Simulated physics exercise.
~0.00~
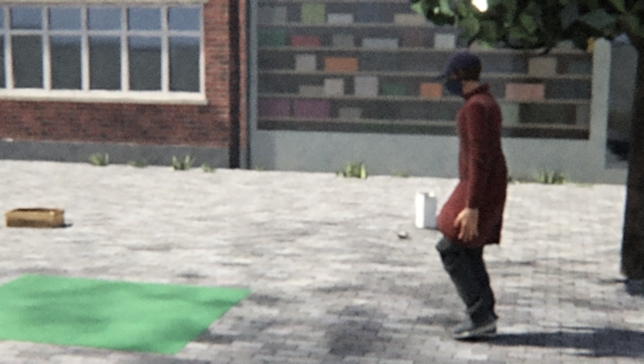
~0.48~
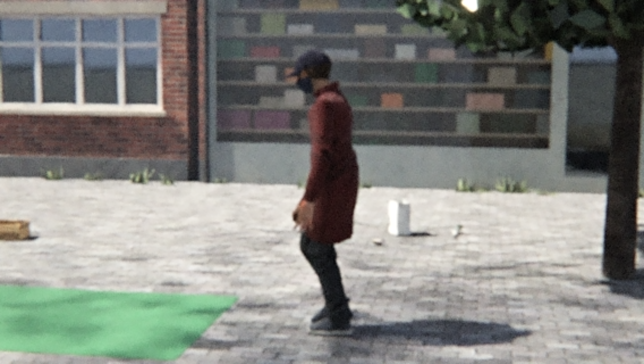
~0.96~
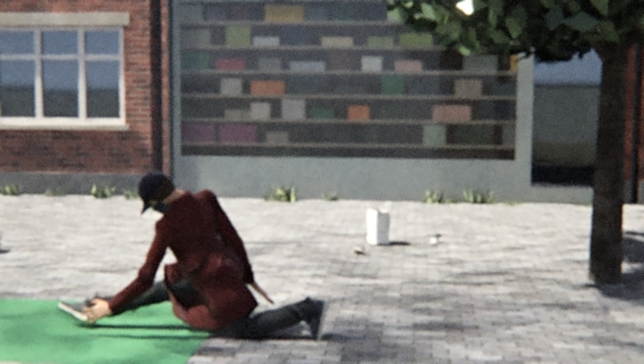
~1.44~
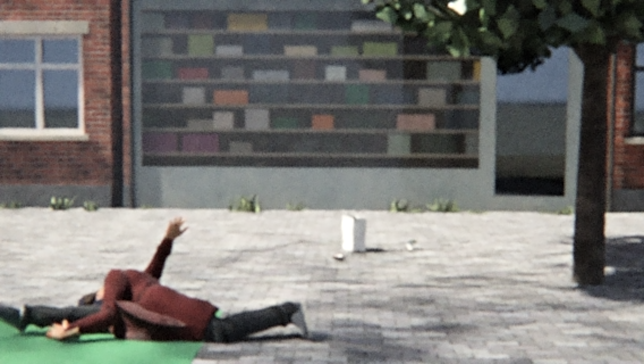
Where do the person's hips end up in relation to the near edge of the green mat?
The person's hips end up beyond the near edge, on the green mat's side of it.
